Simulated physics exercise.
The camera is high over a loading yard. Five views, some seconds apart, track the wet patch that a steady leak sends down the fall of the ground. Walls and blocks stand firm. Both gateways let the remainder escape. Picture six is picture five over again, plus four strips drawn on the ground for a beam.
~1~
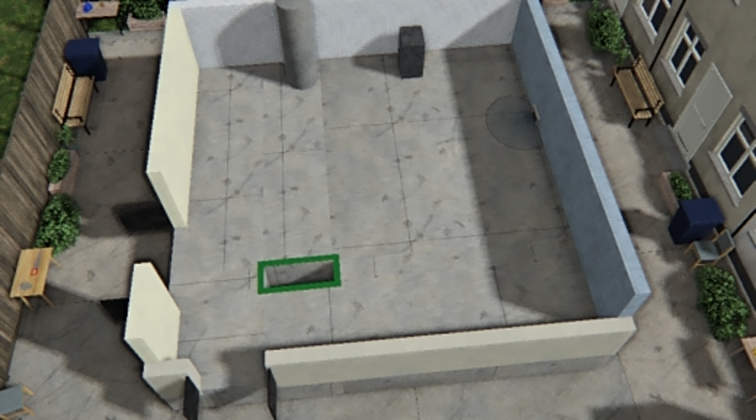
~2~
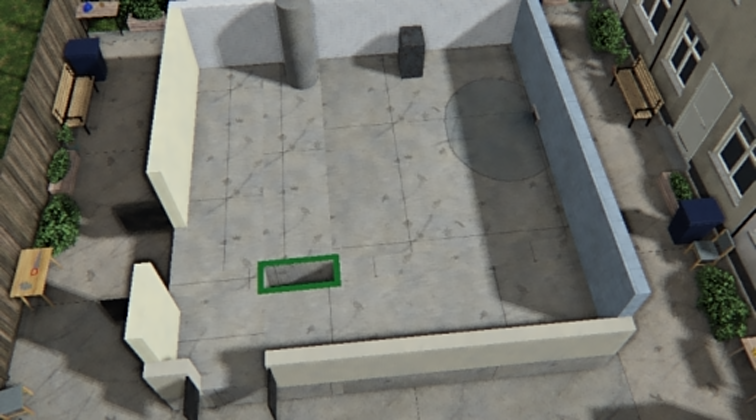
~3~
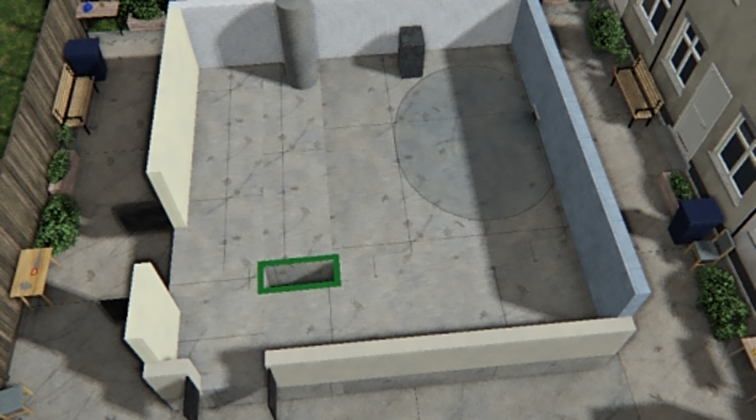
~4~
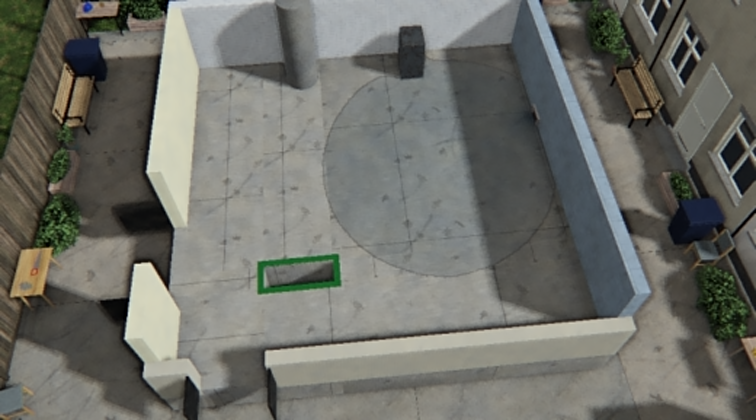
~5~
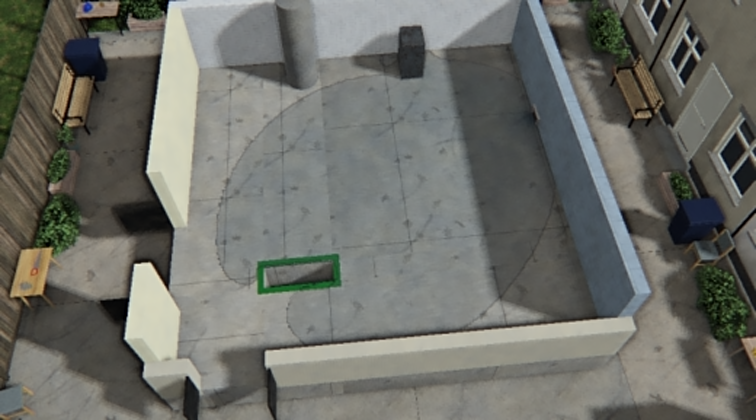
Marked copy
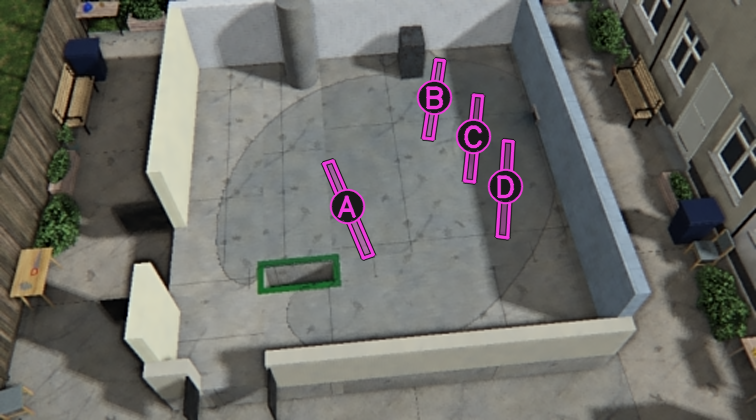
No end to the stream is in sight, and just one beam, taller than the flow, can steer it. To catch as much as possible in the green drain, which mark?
I would pick position B.
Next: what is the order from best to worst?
The order is B, D, C, A.
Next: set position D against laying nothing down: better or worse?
Worse.
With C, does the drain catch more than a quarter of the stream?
No.
In magenta, A from (328, 162) to (368, 256); B from (428, 138) to (440, 60); C from (469, 181) to (478, 95); D from (502, 237) to (508, 141).
For position A, about 5 % of the stream goes into the green drain, about 95 % out by the gates.
For position B, about 28 % of the stream goes into the green drain, about 70 % out by the gates.
For position C, about 13 % of the stream goes into the green drain, about 87 % out by the gates.
For position D, about 19 % of the stream goes into the green drain, about 81 % out by the gates.
